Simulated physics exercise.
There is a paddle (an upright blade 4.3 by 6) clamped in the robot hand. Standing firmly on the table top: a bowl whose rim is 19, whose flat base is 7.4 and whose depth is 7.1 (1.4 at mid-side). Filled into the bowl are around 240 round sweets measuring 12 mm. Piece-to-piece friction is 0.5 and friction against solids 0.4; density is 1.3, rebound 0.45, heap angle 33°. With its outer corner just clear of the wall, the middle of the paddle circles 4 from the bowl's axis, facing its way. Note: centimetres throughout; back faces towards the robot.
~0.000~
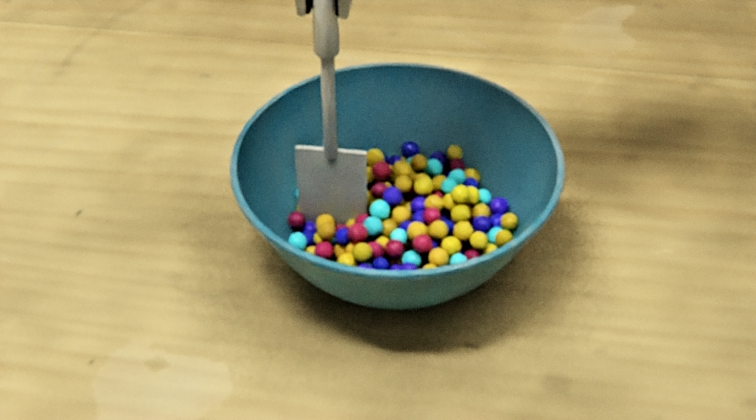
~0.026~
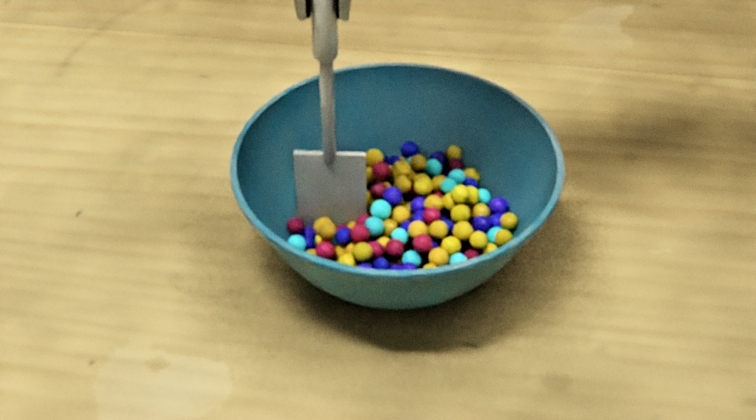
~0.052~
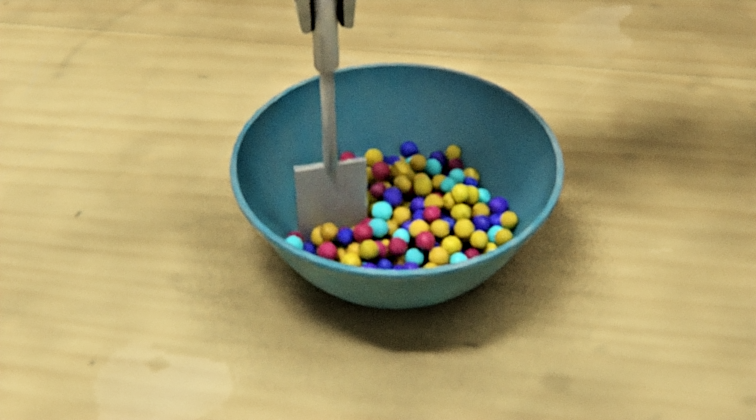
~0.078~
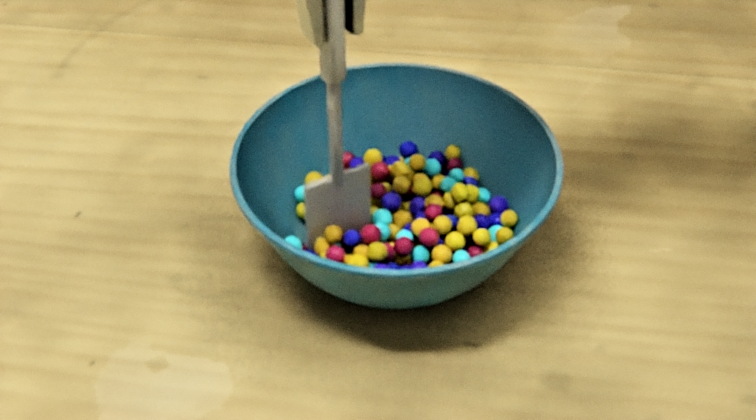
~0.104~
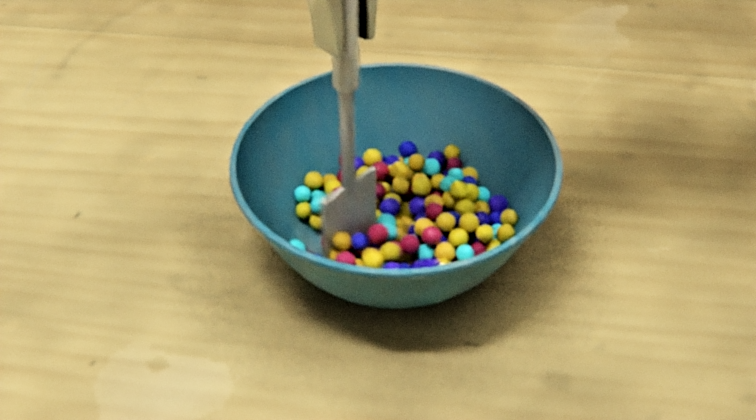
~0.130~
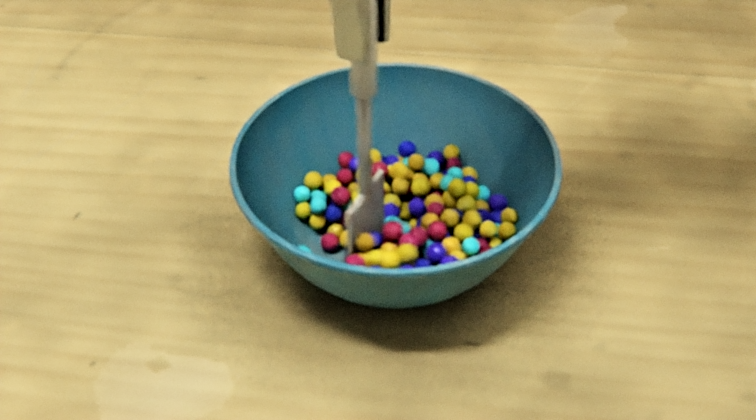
A robot-held paddle sweeps along the near left inside of a blue bowl, turning through colourful balls.
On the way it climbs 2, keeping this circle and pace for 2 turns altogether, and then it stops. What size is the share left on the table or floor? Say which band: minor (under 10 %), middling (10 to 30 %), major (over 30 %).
Band: Minor.
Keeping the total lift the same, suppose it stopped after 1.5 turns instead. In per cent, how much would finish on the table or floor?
Roughly 0 per cent would end up there.
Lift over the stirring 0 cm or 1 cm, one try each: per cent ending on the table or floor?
Roughly 5 and 5 per cent.
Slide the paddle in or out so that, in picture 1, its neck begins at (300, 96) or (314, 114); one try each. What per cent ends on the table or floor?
Roughly 0 % and 5 %.
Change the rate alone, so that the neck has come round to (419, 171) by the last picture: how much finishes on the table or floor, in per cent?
Around 20 in a hundred.
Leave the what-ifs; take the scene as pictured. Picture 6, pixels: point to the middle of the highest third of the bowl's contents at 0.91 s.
About (434, 190).
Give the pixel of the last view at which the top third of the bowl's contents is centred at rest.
I'd put it at about (384, 214).
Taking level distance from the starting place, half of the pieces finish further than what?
Roughly 8 cm.
By 0.52 s, 326° round, highest piece 8 above the table; 238 in the bowl, 1 in flight or on the tool.
By 0.91 s, 220° round, highest piece 6 above the table; 238 in the bowl, 1 on the table or floor.
By 1.31 s, 0° round, highest piece 5 above the table; 235 in the bowl, 4 on the table or floor.
By 2.01 s, 0° round, highest piece 5 above the table; 235 in the bowl, 4 on the table or floor.
Final count, 235 in the bowl, 4 on the table or floor. That is 2 % on the table or floor.
